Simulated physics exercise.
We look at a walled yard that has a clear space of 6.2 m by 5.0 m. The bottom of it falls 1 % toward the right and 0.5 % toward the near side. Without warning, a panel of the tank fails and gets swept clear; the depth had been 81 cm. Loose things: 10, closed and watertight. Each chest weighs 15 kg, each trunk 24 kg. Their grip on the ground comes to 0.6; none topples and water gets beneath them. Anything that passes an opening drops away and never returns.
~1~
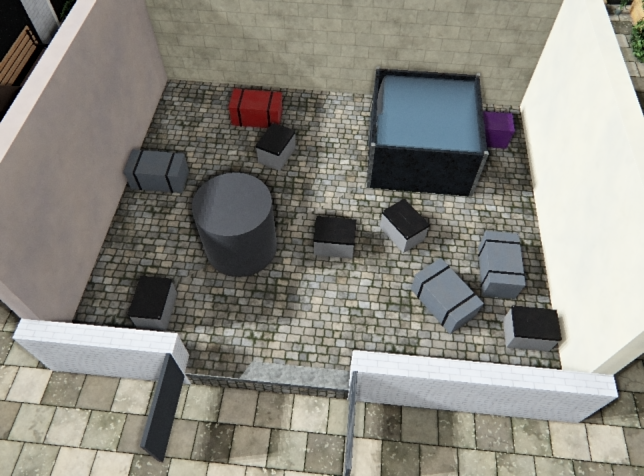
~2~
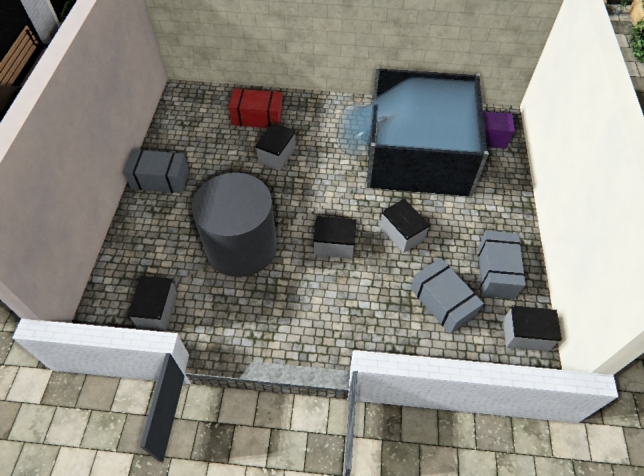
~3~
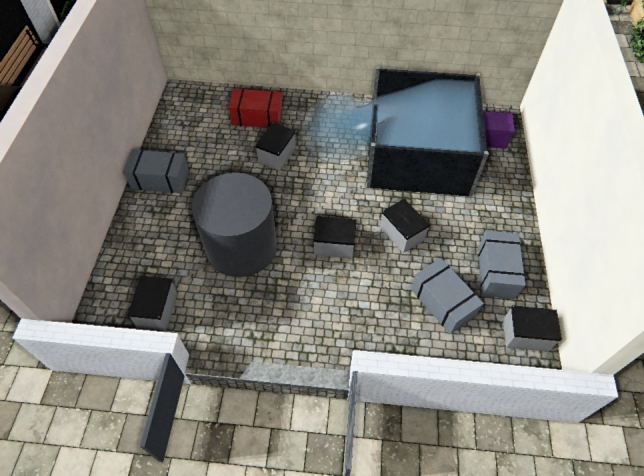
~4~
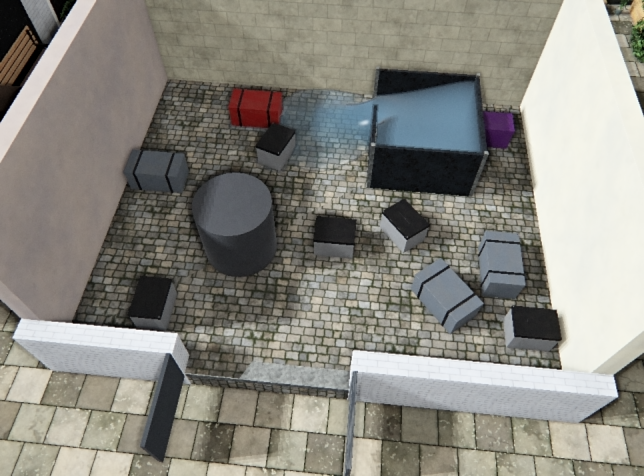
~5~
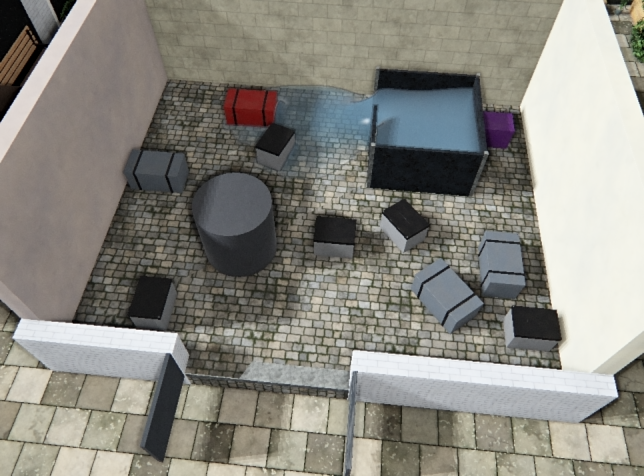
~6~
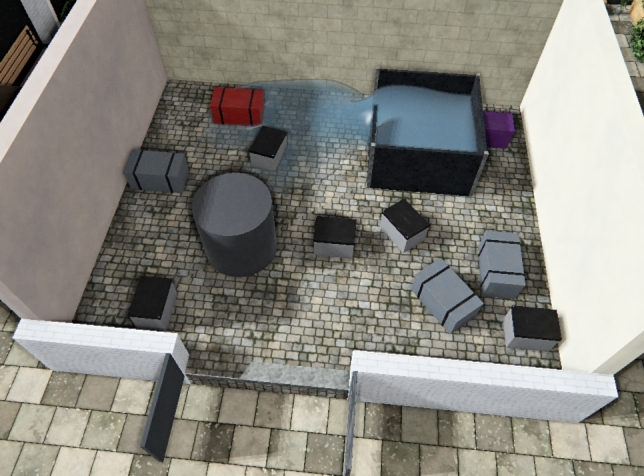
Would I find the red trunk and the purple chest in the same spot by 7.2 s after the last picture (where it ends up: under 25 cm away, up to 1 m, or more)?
The red trunk goes a long distance, and the purple chest remains almost where it was.
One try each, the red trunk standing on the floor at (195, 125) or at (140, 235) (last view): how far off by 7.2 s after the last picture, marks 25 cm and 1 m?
Run 1: It is pushed far off. Run 2: It is pushed far off.
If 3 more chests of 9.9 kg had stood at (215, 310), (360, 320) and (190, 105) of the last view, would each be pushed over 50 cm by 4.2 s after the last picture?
Order as asked - farther, not as far, farther.
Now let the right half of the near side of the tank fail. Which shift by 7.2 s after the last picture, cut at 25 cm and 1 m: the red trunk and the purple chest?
Under that change the red trunk would sit tight and the purple chest would drift slightly.
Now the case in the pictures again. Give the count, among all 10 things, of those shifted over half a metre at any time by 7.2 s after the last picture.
4 in all.
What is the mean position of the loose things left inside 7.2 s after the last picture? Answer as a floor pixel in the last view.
At about (347, 265).
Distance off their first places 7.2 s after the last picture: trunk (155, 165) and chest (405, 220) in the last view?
In that order: 200 cm, 0 cm.
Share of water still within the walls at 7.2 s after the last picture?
Roughly 94 percent.
Then, 0.9 s after the last picture the red trunk is near (171, 93), 1.3 m from its start, afloat; the purple chest is near (496, 121), 0.0 m from its start, aground; 0 of 10 are out; 1 afloat.
Then, 2.8 s after the last picture the red trunk is near (192, 188), 2.0 m from its start, afloat; the purple chest is near (496, 121), 0.0 m from its start, aground; 0 of 10 are out; 4 afloat.
Then, 4.8 s after the last picture the red trunk is near (161, 240), 3.0 m from its start, afloat; the purple chest is near (496, 121), 0.0 m from its start, aground; 0 of 10 are out; 3 afloat.
Then, 7.2 s after the last picture the red trunk is near (165, 233), 2.8 m from its start, afloat; the purple chest is near (496, 121), 0.0 m from its start, aground; 0 of 10 are out; 3 afloat.
